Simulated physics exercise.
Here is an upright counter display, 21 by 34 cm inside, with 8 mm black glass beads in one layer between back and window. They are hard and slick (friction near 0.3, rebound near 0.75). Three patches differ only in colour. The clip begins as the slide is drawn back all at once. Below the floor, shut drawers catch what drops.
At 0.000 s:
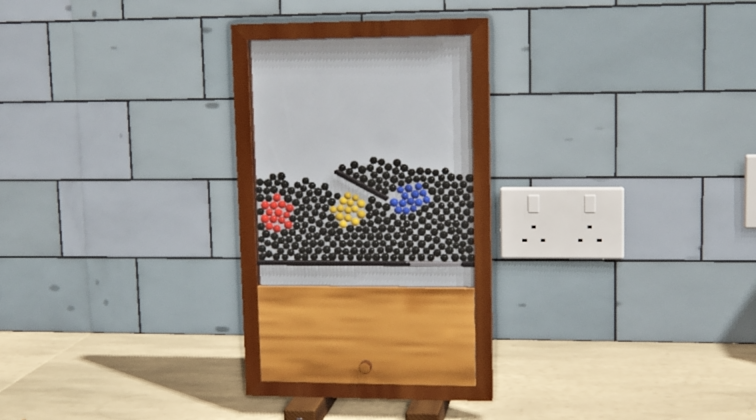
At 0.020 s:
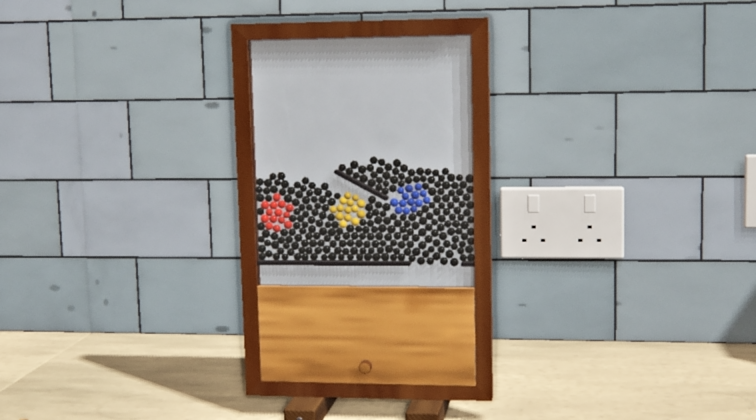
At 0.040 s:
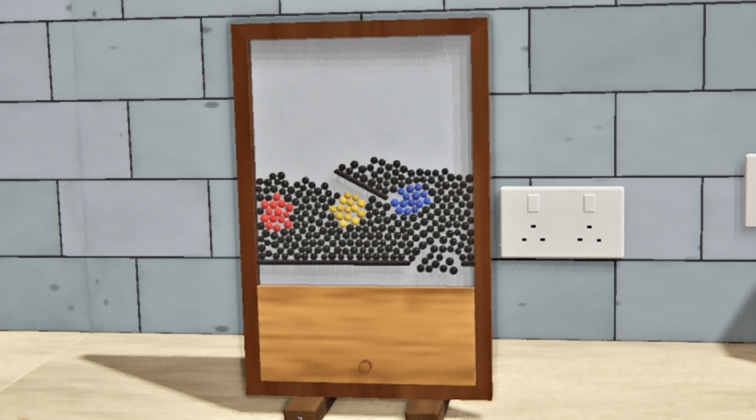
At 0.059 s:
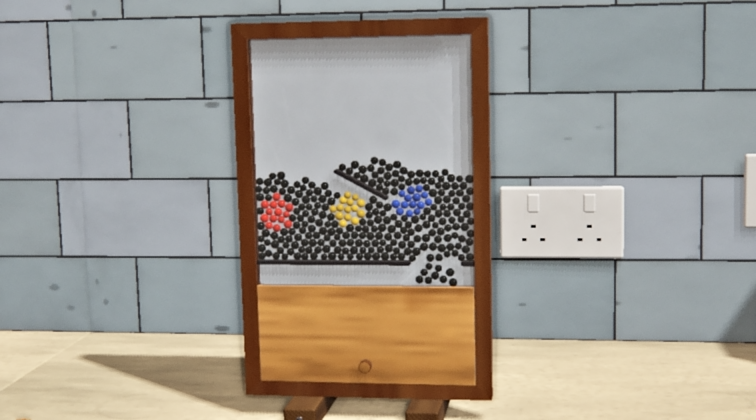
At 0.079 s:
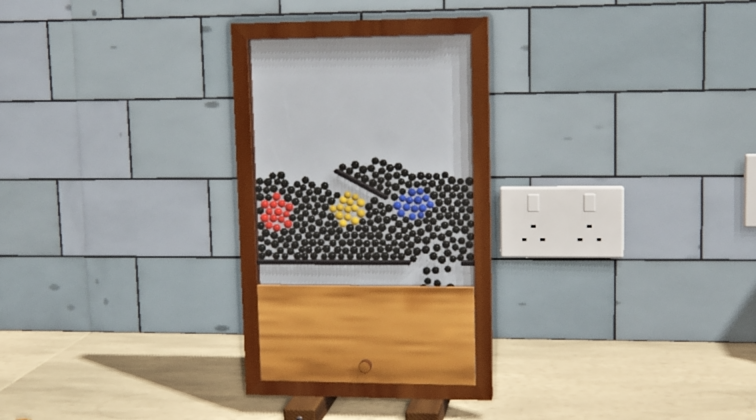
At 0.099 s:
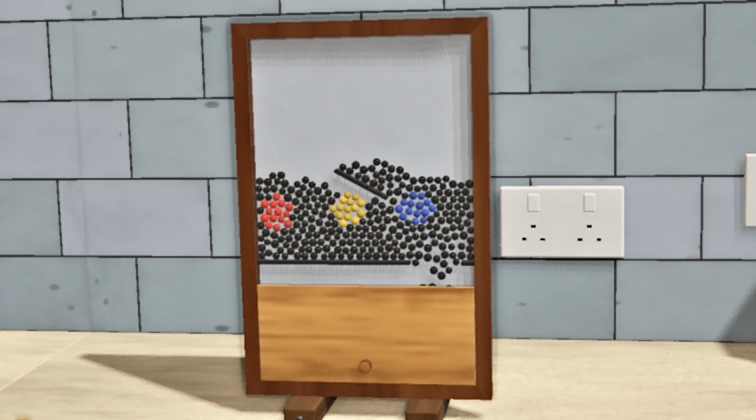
At the start, black beads with red, yellow and blue patches fill the middle of an upright framed case, resting on a floor. An opening appears at the floor's right end and a few black beads drop through it, while the blue patch sinks slightly and the red and yellow patches barely move.
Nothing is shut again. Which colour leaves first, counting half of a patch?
Answer: Blue.
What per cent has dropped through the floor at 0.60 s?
About 50 per cent.
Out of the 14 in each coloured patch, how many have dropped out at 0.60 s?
Yellow 0, red 0, blue 14.
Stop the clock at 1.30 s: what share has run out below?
Roughly 70 per cent.
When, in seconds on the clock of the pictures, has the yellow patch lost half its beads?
Near 0.8 s.
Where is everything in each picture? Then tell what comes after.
About 300 beads; load centre (369, 216); yellow patch (349, 210); red patch (277, 214); blue patch (410, 199); slide (406, 264) to (466, 264), in the first picture.
Load centre (369, 216); 0 out, in the second picture.
Load centre (369, 215); 5 out, in the third picture.
Load centre (369, 215); 9 out, in the fourth picture.
Load centre (369, 215); 12 out, in the fifth picture.
Load centre (363, 222); 17 out; yellow patch (348, 209); red patch (277, 213); blue patch (416, 209); wall ends (336, 171) to (386, 197), in the sixth picture.
By 0.25 s, 20 % are out; out of 14, yellow 0, red 0, blue 0.
By 0.60 s, 50 % are out; out of 14, yellow 0, red 0, blue 14.
By 1.30 s, 70 % are out; out of 14, yellow 14, red 0, blue 14.
All still by 3.1 s, 75 % are out; out of 14, yellow 14, red 0, blue 14; half out at yellow 0.88 s, red never, blue 0.31 s.
